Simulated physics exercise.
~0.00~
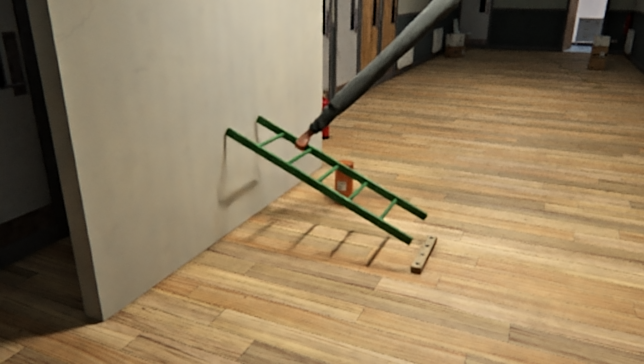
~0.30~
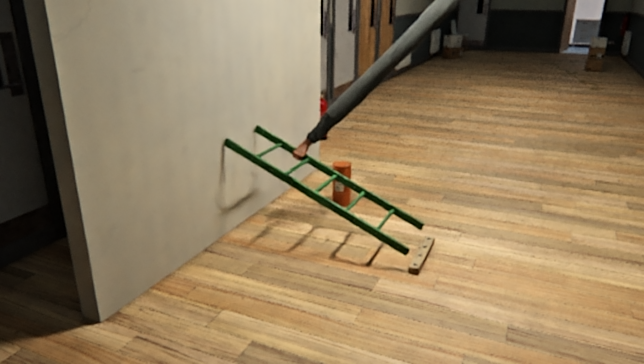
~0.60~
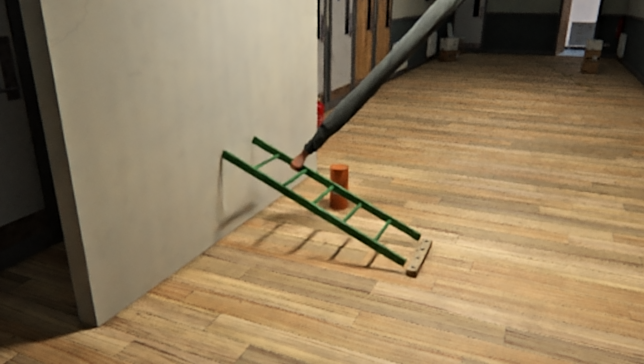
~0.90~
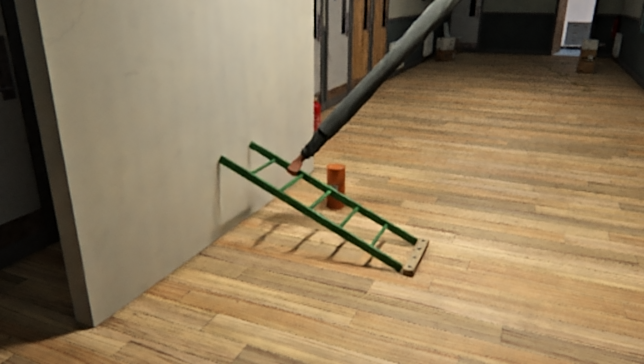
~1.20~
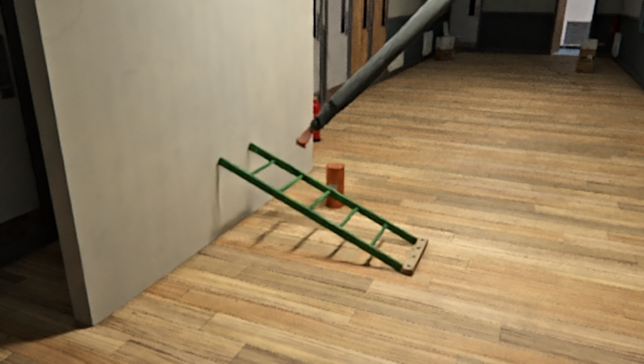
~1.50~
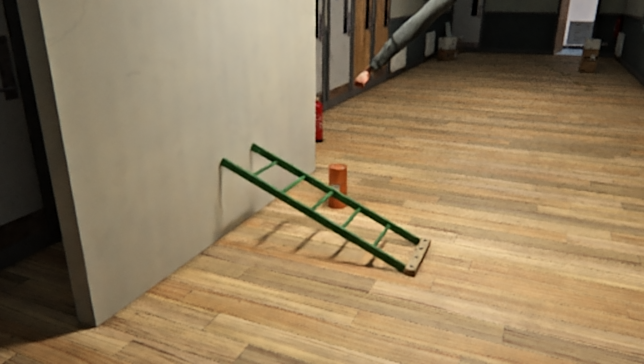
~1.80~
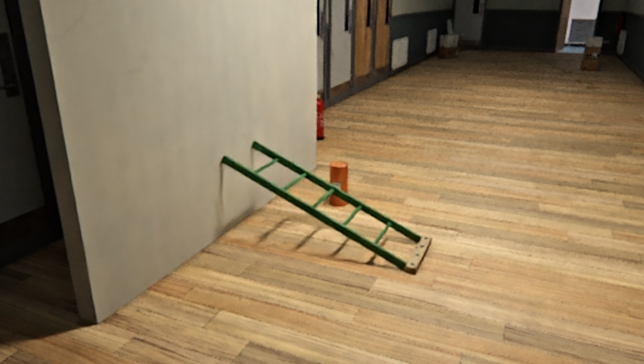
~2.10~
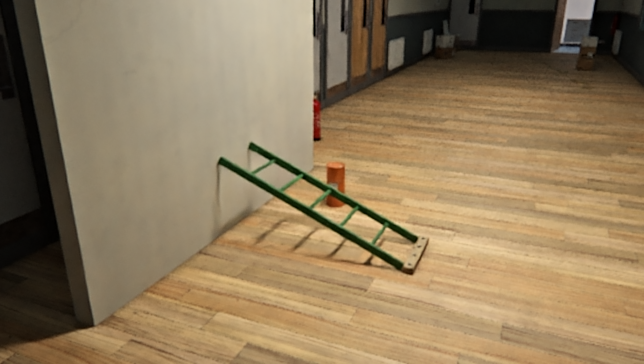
A green gate that looks like a short ladder slants between a pale wall on the left and a wooden batten on the plank floor of a long indoor corridor, seen from slightly above by a gently swaying camera. An orange canister stands just behind it, with dark doors farther back. A hand on a dark-sleeved arm reaches in from the upper right and lowers the gate a little until its foot rests at the batten. The hand lets go and draws back up and out of view. The gate stays leaning against the wall, still.
